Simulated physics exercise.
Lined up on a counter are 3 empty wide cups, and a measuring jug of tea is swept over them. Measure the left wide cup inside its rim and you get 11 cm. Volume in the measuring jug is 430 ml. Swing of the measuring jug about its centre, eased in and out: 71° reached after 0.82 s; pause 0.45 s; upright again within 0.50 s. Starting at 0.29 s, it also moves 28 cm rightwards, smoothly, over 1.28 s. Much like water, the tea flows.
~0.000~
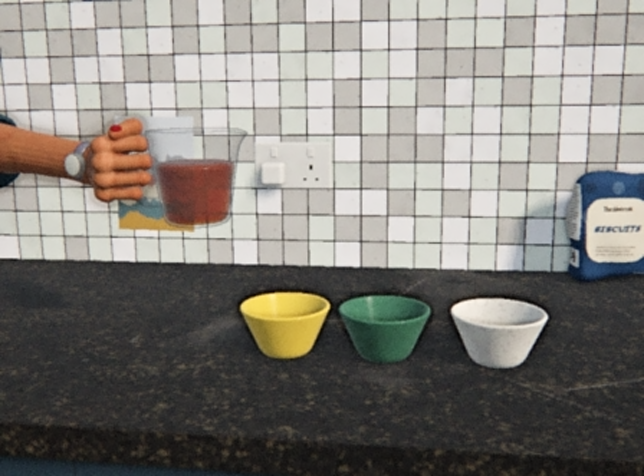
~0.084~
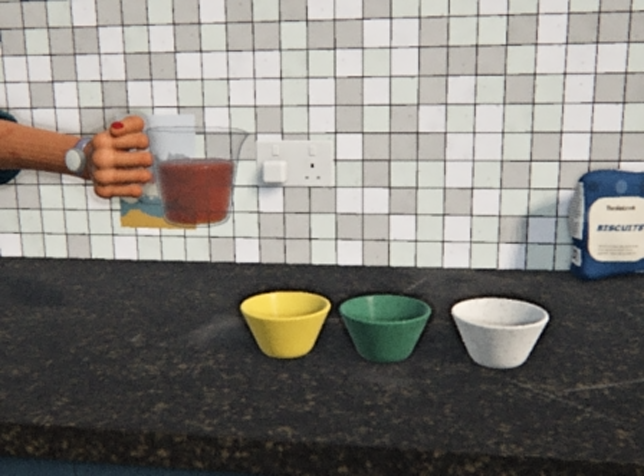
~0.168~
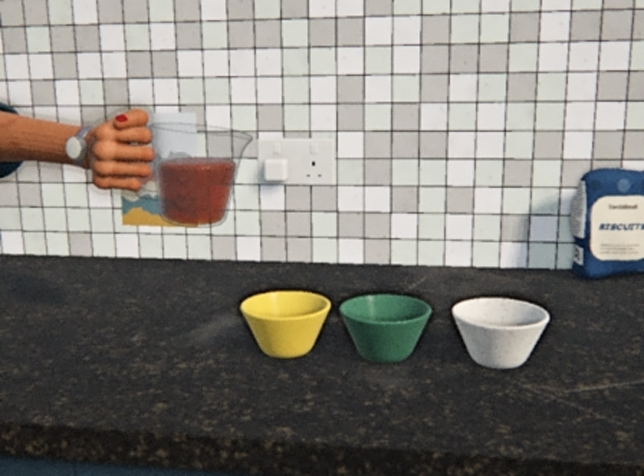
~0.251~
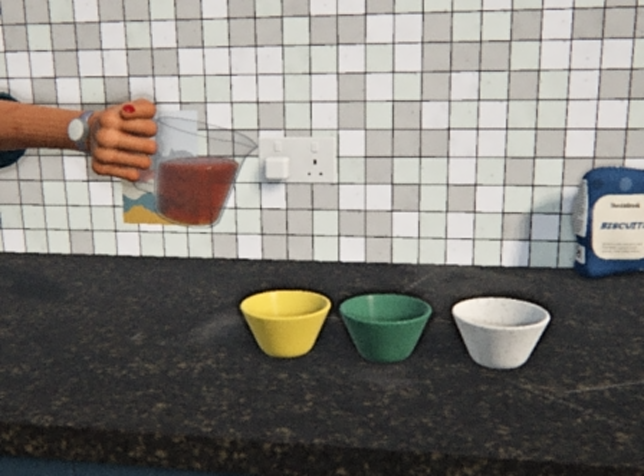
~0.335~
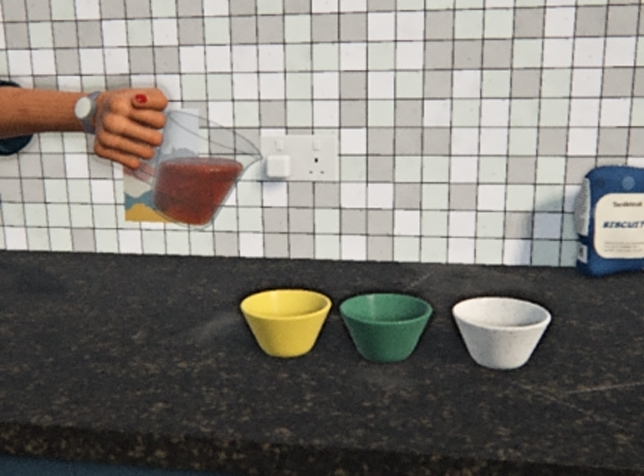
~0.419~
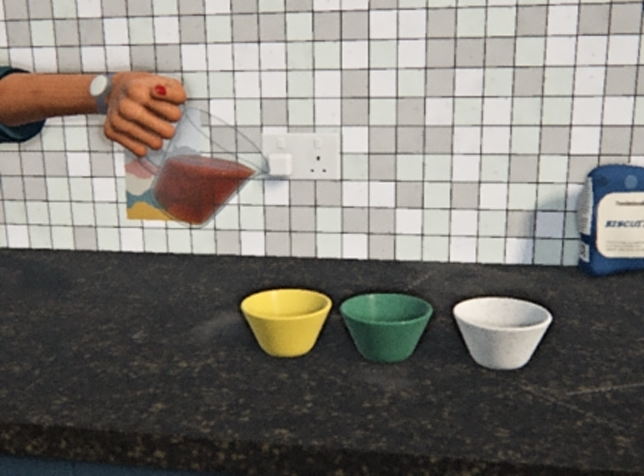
A hand with red nails and a wristwatch holds a clear measuring jug of reddish-brown tea at the left, above a dark speckled counter seen from the front. Yellow, green and white empty cups stand in a row below, before a grey-and-white tiled wall with a socket and a blue packet at right. The hand tilts the jug rightwards, slowly then faster, its tea slanting towards the lip, while the view stays almost still.
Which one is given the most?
Most goes into the closing one.
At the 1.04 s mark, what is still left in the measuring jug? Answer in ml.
About 180 ml.
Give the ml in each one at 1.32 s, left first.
About 20 ml in the left, 40 ml in the middle and 60 ml in the right.
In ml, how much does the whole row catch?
Around 160 ml in all.
After 0.78 s the tilt is 71° and from the left they hold 0 ml, 25 ml, 0 ml, the measuring jug 315 ml, and 0 ml is on the counter.
After 1.04 s the tilt is 71° and from the left they hold 5 ml, 30 ml, 15 ml, the measuring jug 175 ml, and 45 ml is on the counter.
After 1.32 s the tilt is 69° and from the left they hold 25 ml, 45 ml, 60 ml, the measuring jug 110 ml, and 95 ml is on the counter.
After 1.62 s the tilt is 15° and from the left they hold 25 ml, 50 ml, 90 ml, the measuring jug 90 ml, and 165 ml is on the counter.
In the end from the left they hold 25 ml, 50 ml, 90 ml, the measuring jug 90 ml, and 170 ml is on the counter.
